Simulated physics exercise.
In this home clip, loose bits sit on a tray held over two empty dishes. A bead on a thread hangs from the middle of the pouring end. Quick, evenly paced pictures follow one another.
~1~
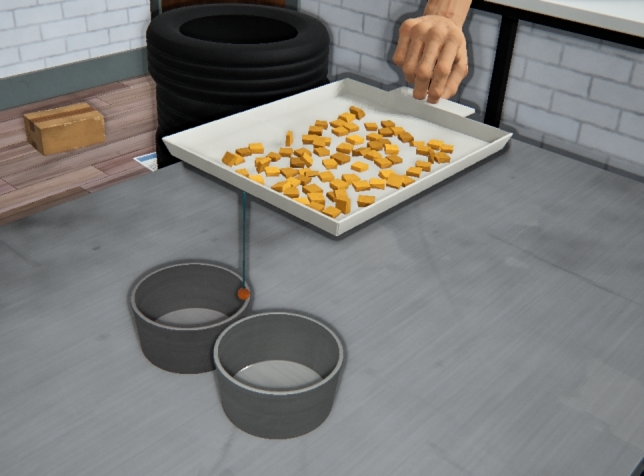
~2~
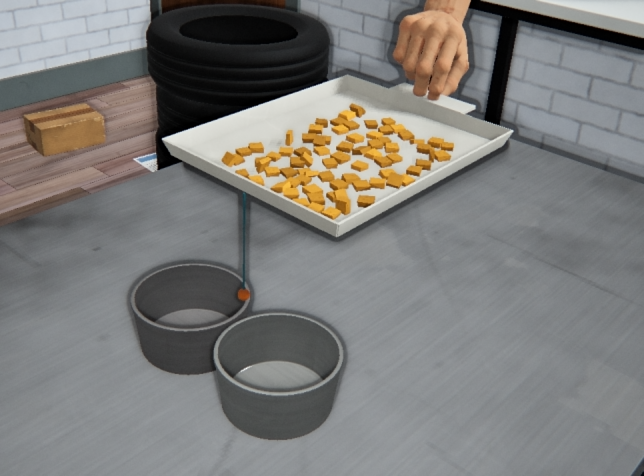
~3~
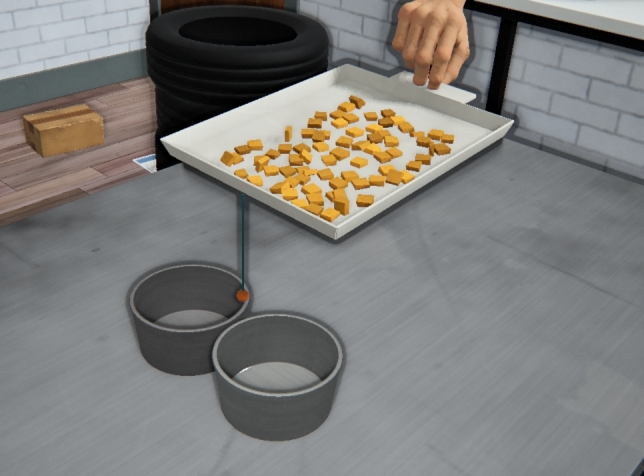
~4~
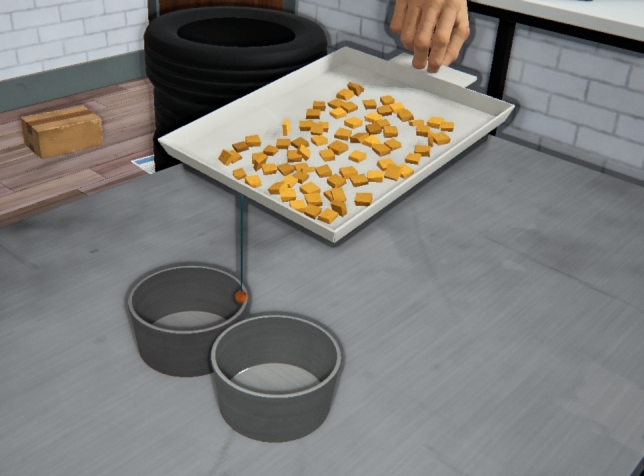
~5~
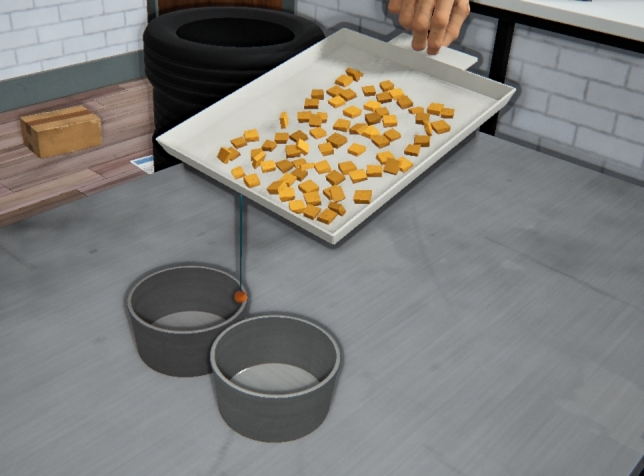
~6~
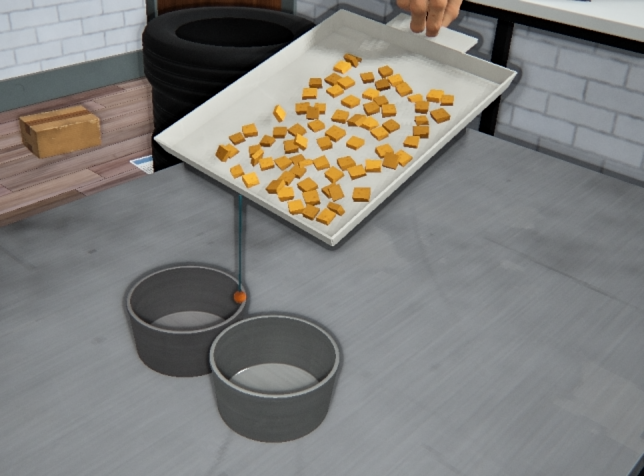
In a room with white brick walls and stacked tires, a hand holds a pale tray of small orange-brown crackers above two empty dark dishes on a grey surface. The tray starts nearly level, then its far side gradually rises, tilting it toward the dishes, while the crackers remain scattered across it.
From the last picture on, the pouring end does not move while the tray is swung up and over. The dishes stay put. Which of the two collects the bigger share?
The fuller dish will be the one on the right.
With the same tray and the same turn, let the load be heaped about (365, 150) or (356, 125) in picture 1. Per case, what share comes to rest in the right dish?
The first start yields 80 per cent, the second 70 per cent.
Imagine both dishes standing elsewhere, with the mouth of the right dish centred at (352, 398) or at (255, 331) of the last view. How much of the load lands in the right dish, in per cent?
Close to 30 in a hundred, then close to 50 in a hundred.
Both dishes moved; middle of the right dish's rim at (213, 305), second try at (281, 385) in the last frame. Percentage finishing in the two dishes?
You'd get near 10 percent first and near 90 percent next.
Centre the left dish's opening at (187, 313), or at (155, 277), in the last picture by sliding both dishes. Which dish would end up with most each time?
The dish to the right, then the dish to the right.
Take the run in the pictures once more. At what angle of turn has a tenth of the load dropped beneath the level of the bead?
That happens at close to 80 degrees.
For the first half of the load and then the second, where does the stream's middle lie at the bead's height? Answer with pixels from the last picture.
The opening part goes through (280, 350); what follows goes through (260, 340).
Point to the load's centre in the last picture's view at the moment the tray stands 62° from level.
The centre of the load shows up near (288, 185) in the last view.
Just after the last frame, tray tipped steeply; every one on the tray.
A moment on, tray tipped past a quarter turn; about a tenth on the tray; roughly half in the right dish; just a few in the left dish; about a tenth outside both; roughly a quarter in the air.
Further on, tray tipped past a quarter turn; the larger part in the right dish; about a tenth in the left dish; roughly a quarter outside both.
When it is over, tray tipped past a quarter turn; the larger part in the right dish; about a tenth in the left dish; roughly a quarter outside both.
